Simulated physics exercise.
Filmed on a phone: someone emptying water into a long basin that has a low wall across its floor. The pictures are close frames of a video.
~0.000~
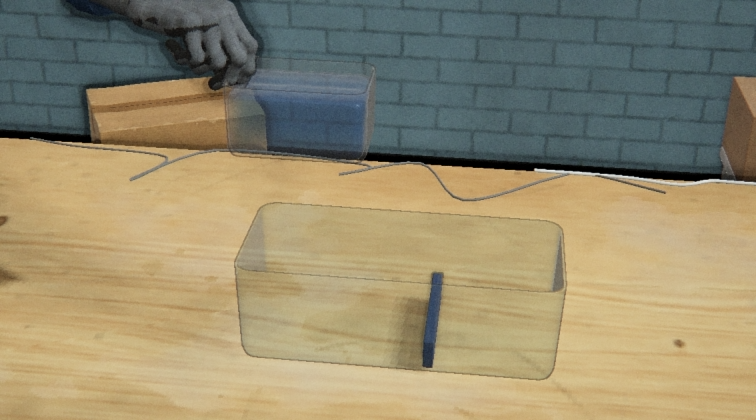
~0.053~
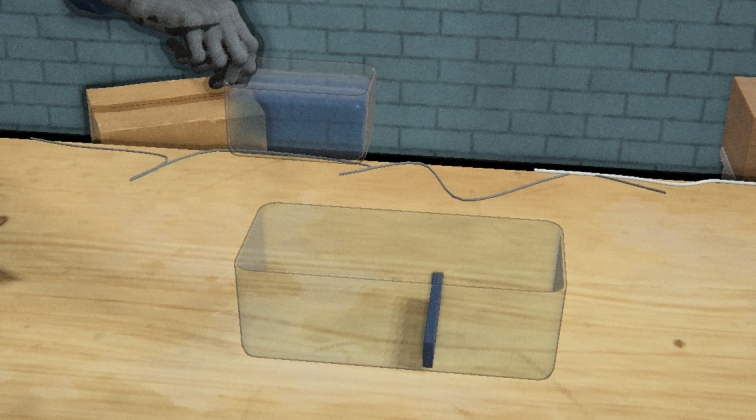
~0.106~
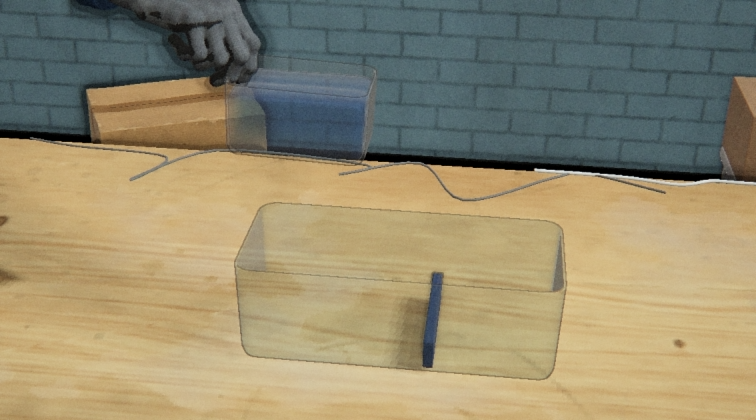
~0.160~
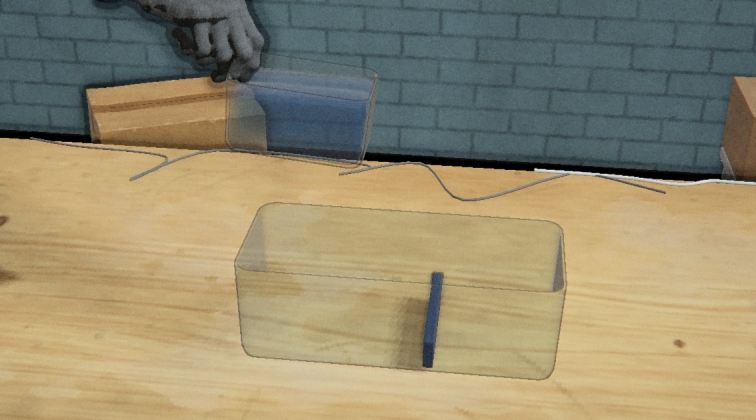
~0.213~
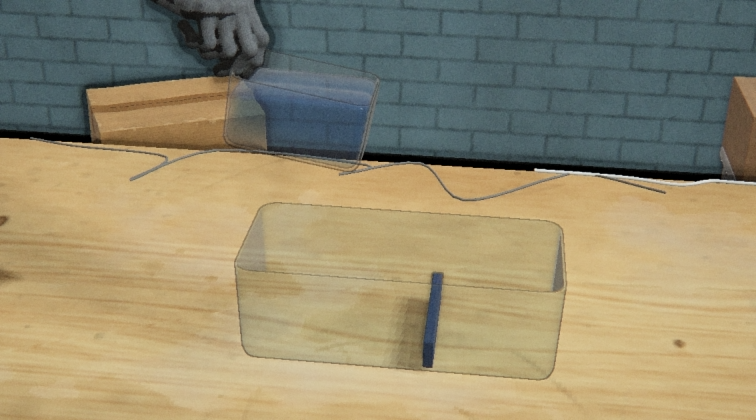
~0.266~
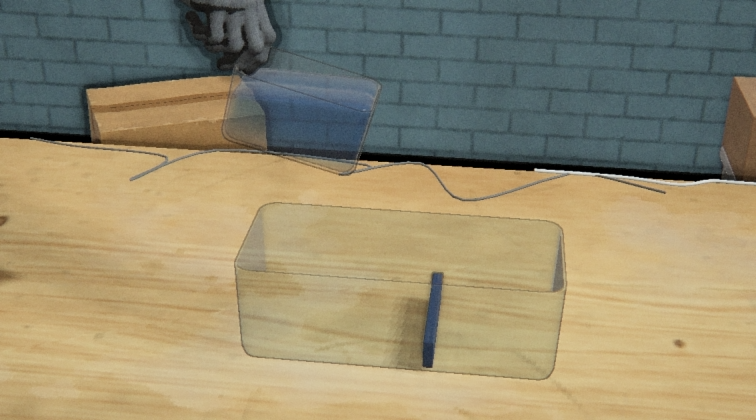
A gray hand tilting a clear container of blue liquid slightly rightward behind a long, transparent basin on a wooden table.
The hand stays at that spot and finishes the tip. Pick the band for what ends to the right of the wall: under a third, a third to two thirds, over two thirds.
It comes to between a third and two thirds.
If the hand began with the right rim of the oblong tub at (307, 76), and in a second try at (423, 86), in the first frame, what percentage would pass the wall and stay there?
First some 10, then 75 per cent.
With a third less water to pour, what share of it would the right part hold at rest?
Some 35 per cent.
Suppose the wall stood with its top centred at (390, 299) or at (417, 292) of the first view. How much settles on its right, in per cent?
The first gives 80 %, the second 70 %.
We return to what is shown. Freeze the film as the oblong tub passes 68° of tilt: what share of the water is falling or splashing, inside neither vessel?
Close to 35 per cent.
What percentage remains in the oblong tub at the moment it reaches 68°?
Roughly 50 in a hundred.
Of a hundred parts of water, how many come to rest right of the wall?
Near 60 %.
A moment on, the oblong tub is tipped part way and 48 per cent is still to pour, 3 is left of the wall and 13 right of it.
Next, the oblong tub is tipped on its side and 12 per cent is still to pour, 21 is left of the wall and 60 right of it.
Then the oblong tub is tipped on its side and 2 per cent is still to pour, 34 is left of the wall and 61 right of it.
Later the oblong tub is tipped on its side and 0 per cent is still to pour, 40 is left of the wall and 59 right of it.
Finally, 41 per cent lies left of the wall, 59 right of it and 1 outside.
